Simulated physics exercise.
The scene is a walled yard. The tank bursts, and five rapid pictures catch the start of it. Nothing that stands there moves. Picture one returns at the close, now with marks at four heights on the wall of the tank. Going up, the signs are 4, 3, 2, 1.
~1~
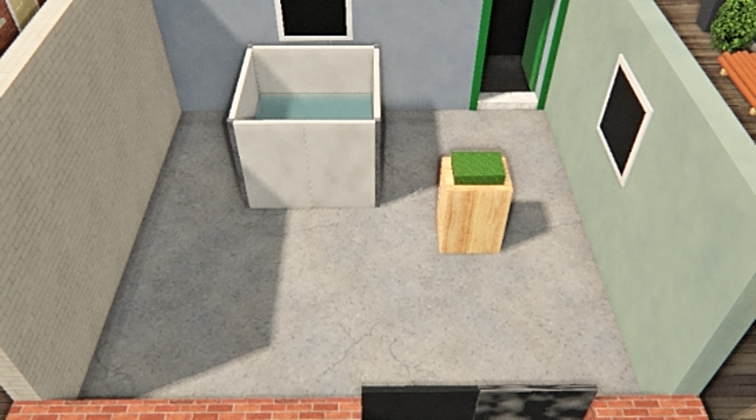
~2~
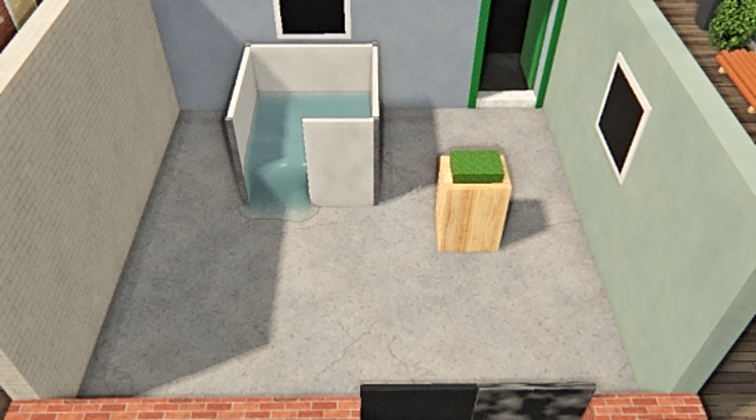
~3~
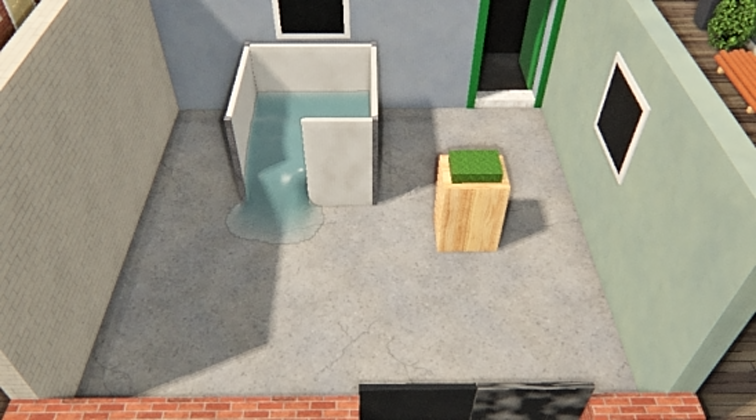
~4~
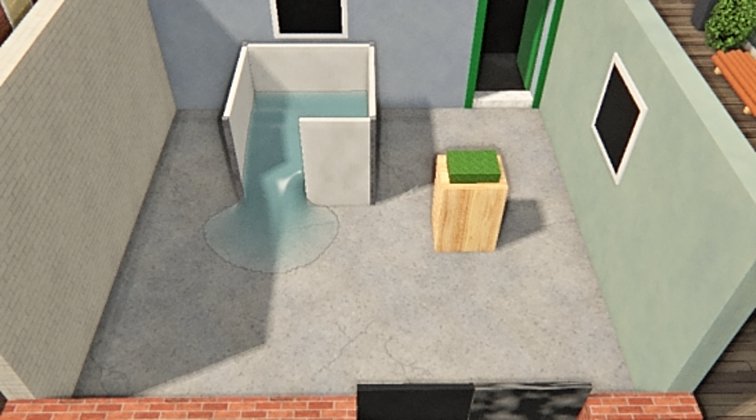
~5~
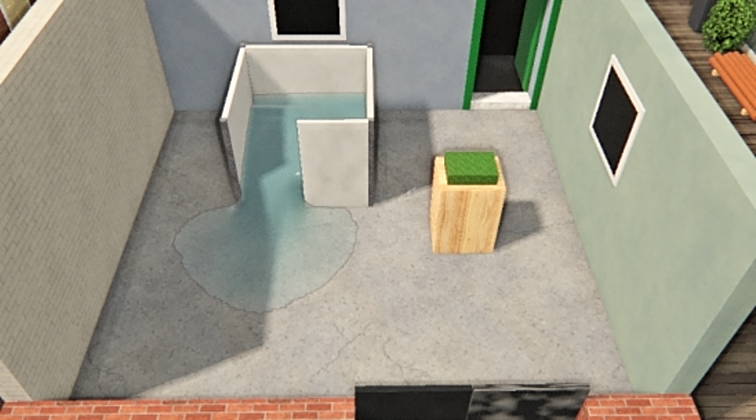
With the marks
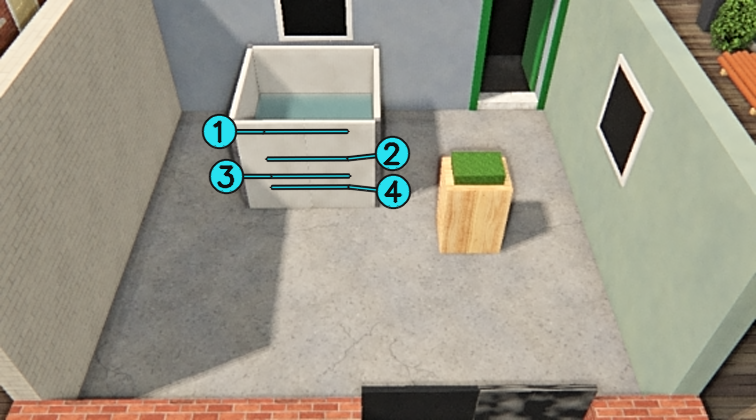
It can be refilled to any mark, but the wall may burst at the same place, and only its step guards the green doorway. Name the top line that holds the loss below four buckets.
Take 2.
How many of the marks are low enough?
Three of the four.
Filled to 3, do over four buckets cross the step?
No.
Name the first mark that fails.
That would be 1.
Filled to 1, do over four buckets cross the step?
Yes.
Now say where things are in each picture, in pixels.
Water in the tank at rest, its middle at (313, 127); foot of the green doorway at (506, 109); shut gate at (477, 394).
Water covers 1 % of the ground and shows as far out as (245, 210).
Water covers 2 % of the ground and shows as far out as (293, 238).
Water covers 5 % of the ground and shows as far out as (288, 265).
Water covers 10 % of the ground and shows as far out as (259, 305).
On the marked copy, 1 at (305, 131); 2 at (307, 158); 3 at (309, 176); 4 at (310, 187); from the bottom up 4, 3, 2, 1.
With 1, about 9 bucketfuls get in.
With 2, a splash gets over, under a bucket.
With 3, nothing gets over.
With 4, nothing gets over.
